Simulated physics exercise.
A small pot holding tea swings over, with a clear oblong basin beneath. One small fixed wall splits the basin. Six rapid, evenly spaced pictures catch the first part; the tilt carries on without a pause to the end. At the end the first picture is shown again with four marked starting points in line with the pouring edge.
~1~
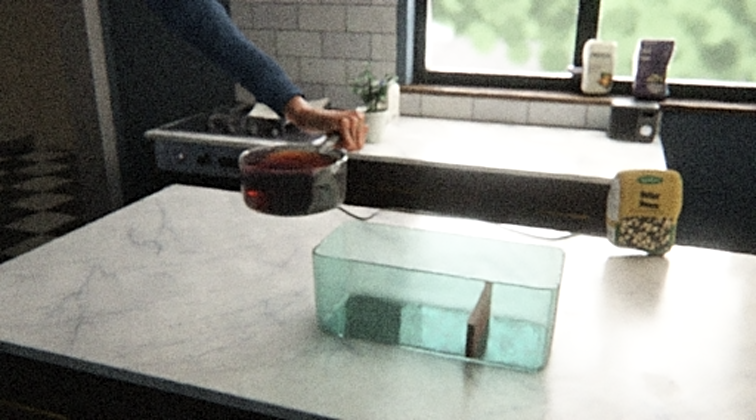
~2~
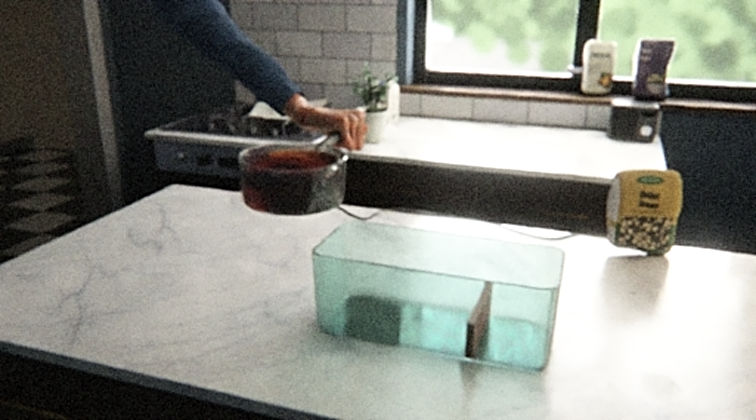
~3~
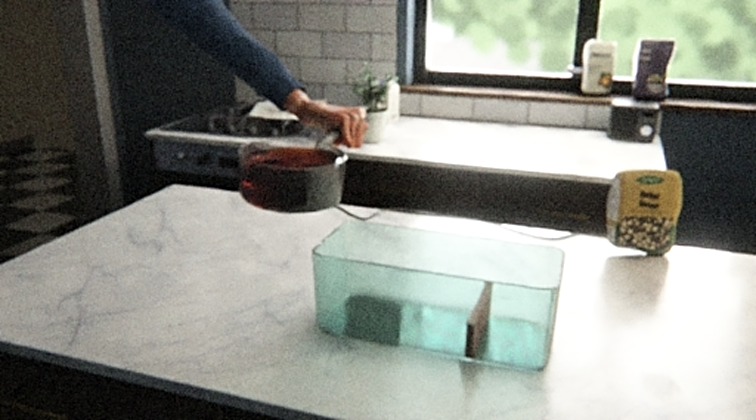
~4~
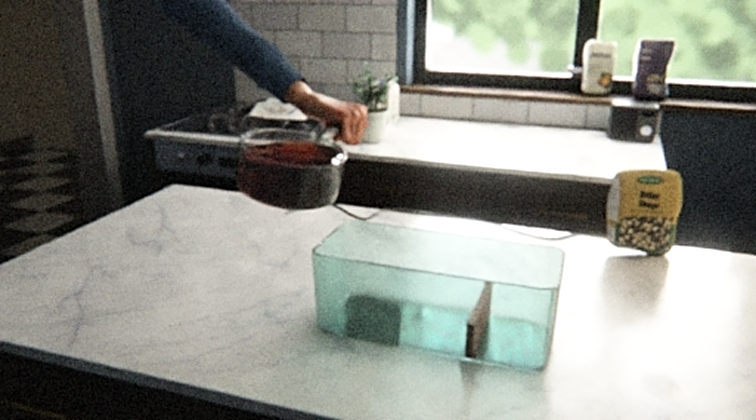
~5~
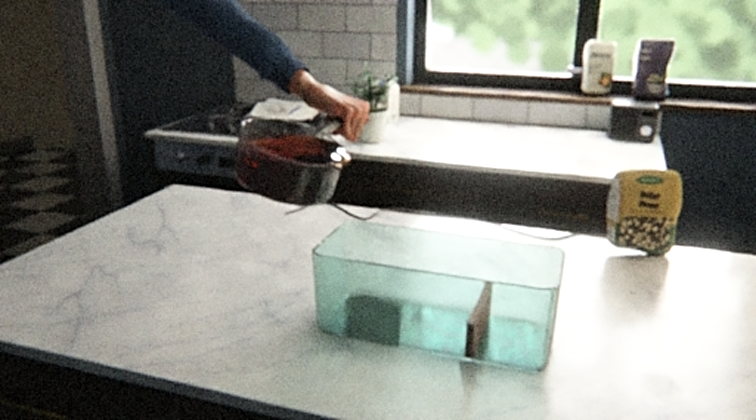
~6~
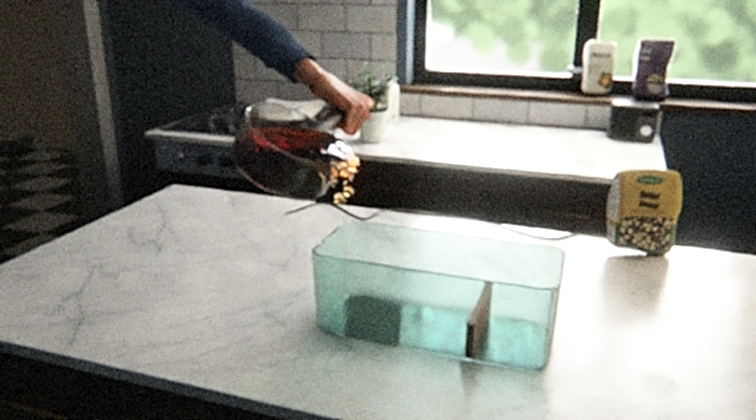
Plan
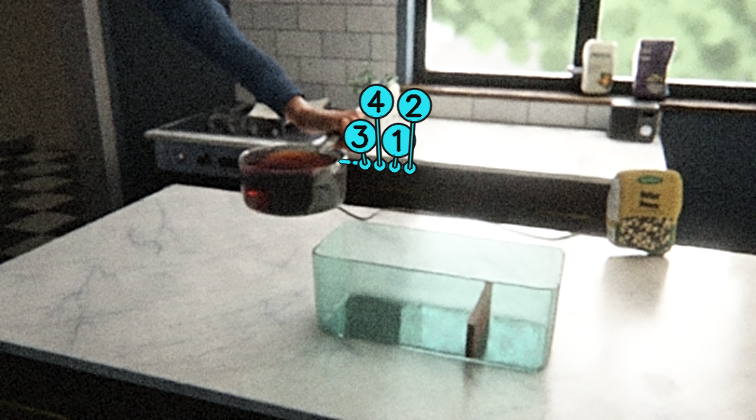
In a kitchen, a hand held a small pot of dark reddish tea above a counter with a clear, greenish basin, then tilted it rightward until some amber tea came over the lip.
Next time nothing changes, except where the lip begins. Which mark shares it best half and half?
Take 2.
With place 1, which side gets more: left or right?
The left one.
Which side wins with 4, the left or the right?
More ends on the left.
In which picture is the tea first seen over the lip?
In picture 5.
On the marked copy, 1 at (394, 166); 2 at (409, 168); 3 at (365, 163); 4 at (379, 165).
Choosing 1, about 74 % ends left of the wall and 25 % right of it.
Choosing 2, about 48 % ends left of the wall and 51 % right of it.
Choosing 3, about 95 % ends left of the wall and 4 % right of it.
Choosing 4, about 94 % ends left of the wall and 3 % right of it; 3 % is lost outside.
